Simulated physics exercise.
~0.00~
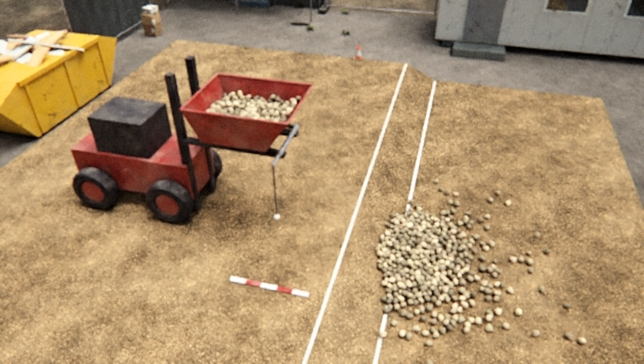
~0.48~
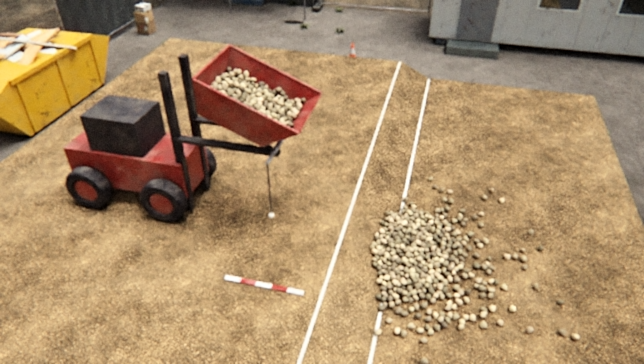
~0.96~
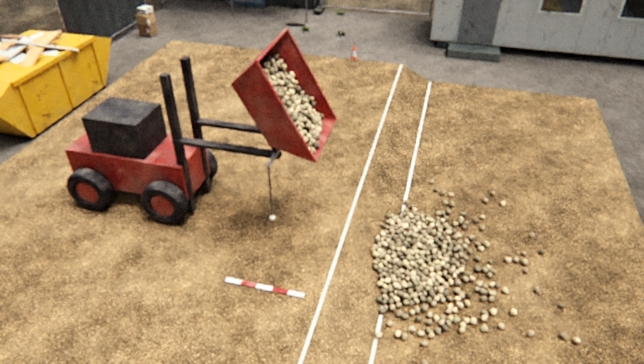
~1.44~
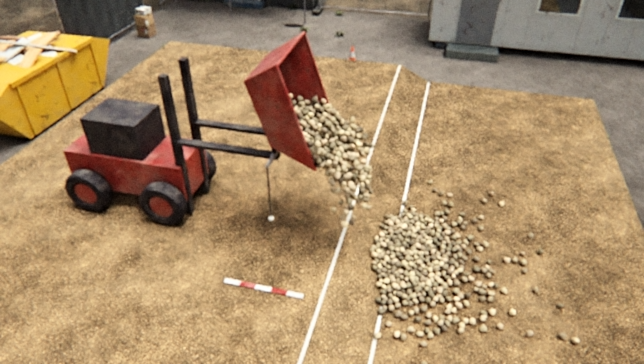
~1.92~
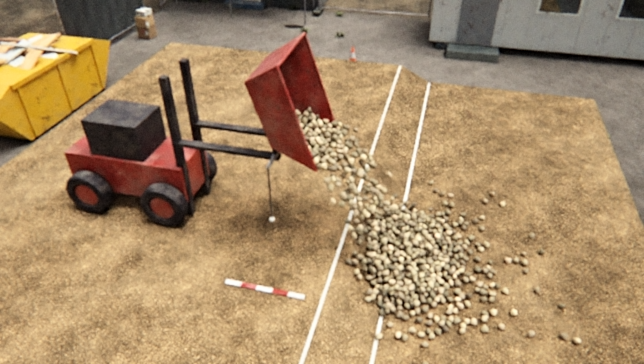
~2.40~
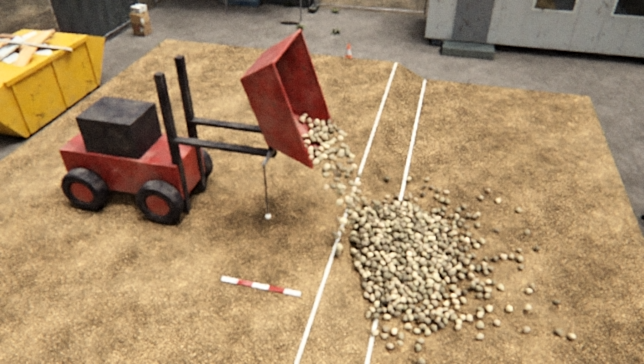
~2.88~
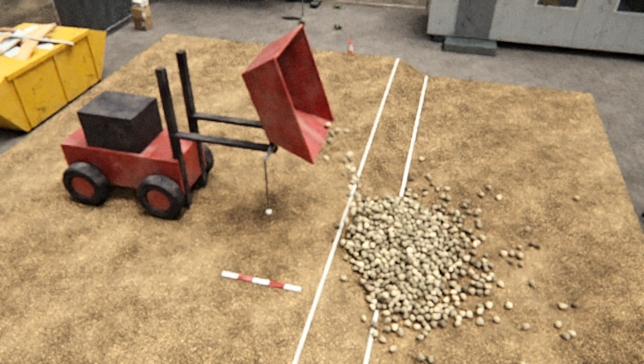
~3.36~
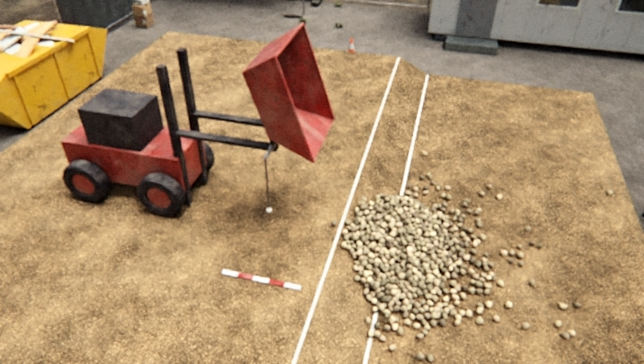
A red forklift tips its skip and pours pale stones onto the pile beside it.
